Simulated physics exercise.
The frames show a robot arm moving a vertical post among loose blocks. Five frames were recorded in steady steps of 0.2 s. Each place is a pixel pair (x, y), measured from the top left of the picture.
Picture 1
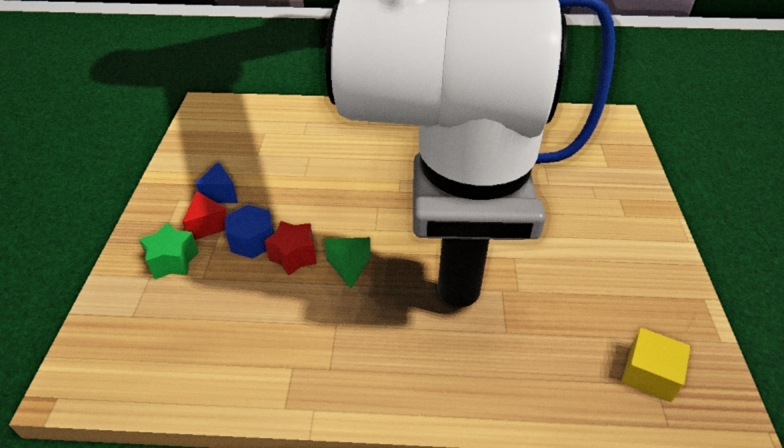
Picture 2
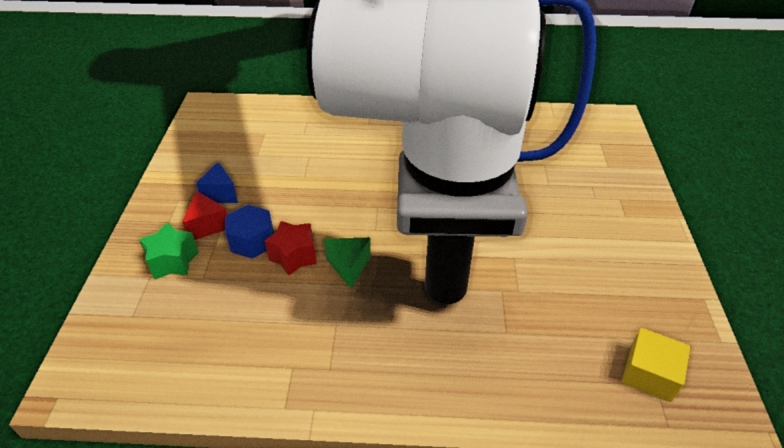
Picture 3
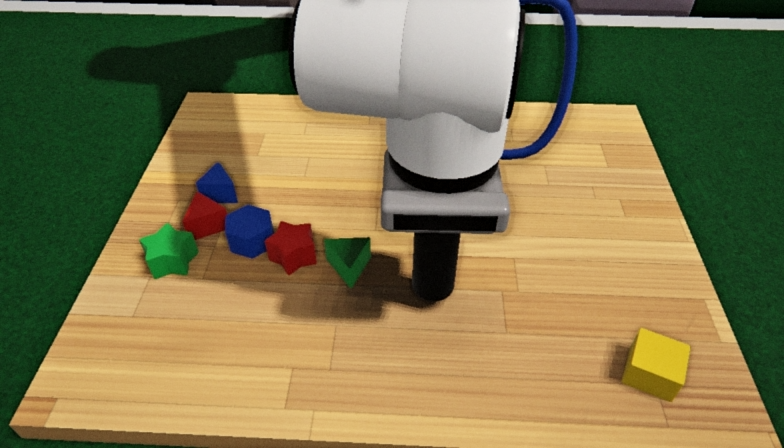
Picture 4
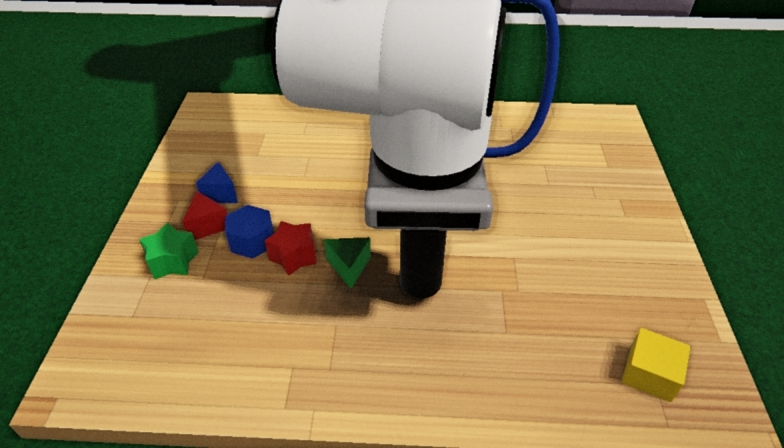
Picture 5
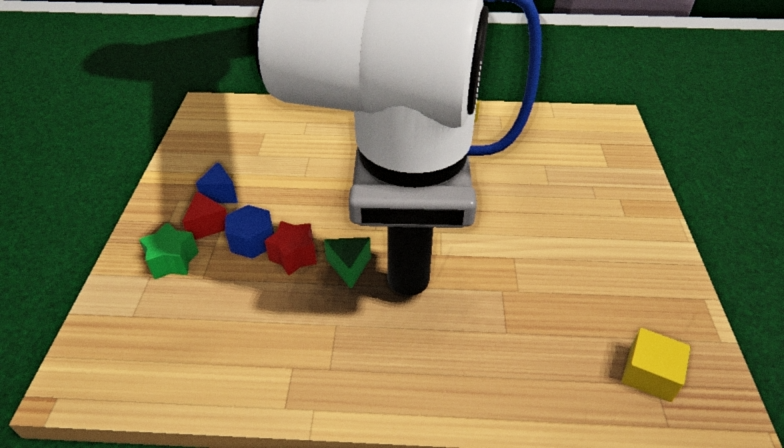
A light wooden board on a green surface is seen from above at an angle, with the view fixed. A white robot arm with a blue cable holds a black post near the middle, with red, blue and green blocks clustered to the left and a yellow block at the lower right. The arm slides the post slowly leftward toward the green triangular piece, while every block stays still.
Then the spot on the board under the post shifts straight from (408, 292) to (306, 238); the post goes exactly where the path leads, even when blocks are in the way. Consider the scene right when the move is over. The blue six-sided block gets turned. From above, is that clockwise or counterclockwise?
From the top: Clockwise.
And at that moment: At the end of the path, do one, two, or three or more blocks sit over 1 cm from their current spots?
It moves three or more blocks.
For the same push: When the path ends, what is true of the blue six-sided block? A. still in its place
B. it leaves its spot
The one that fits is B, it leaves its spot.
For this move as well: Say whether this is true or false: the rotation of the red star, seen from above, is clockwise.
The statement is false.
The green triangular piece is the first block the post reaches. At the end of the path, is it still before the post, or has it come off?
It remains before the post.
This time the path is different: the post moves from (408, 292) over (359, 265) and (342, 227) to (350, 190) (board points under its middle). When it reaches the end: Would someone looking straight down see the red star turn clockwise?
I believe not.
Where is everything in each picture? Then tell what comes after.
In the first picture, lower end of the post (459, 292), tops of blocks, red triangular piece (202, 207), blue six-sided block (248, 221), red star (291, 236), green triangular piece (348, 248).
In the second picture, post (446, 289), blocks as before.
In the third picture, post (433, 286), blocks as before.
In the fourth picture, post (421, 284), blocks as before.
In the fifth picture, post (409, 281), red triangular piece (202, 207), blue six-sided block (248, 221), red star (291, 236), green triangular piece (348, 248).
On the path given first. One third of the way, post (371, 263); green triangular piece (339, 244).
Two thirds of the way, post (336, 245); red triangular piece (199, 206); blue six-sided block (229, 219); red star (268, 231), turned 20° anticlockwise; green triangular piece (305, 226).
At the end, post (304, 227); red triangular piece (188, 202); blue six-sided block (208, 221), turned 20° clockwise; red star (250, 233), turned 40° anticlockwise; green triangular piece (272, 211), turned 15° anticlockwise.
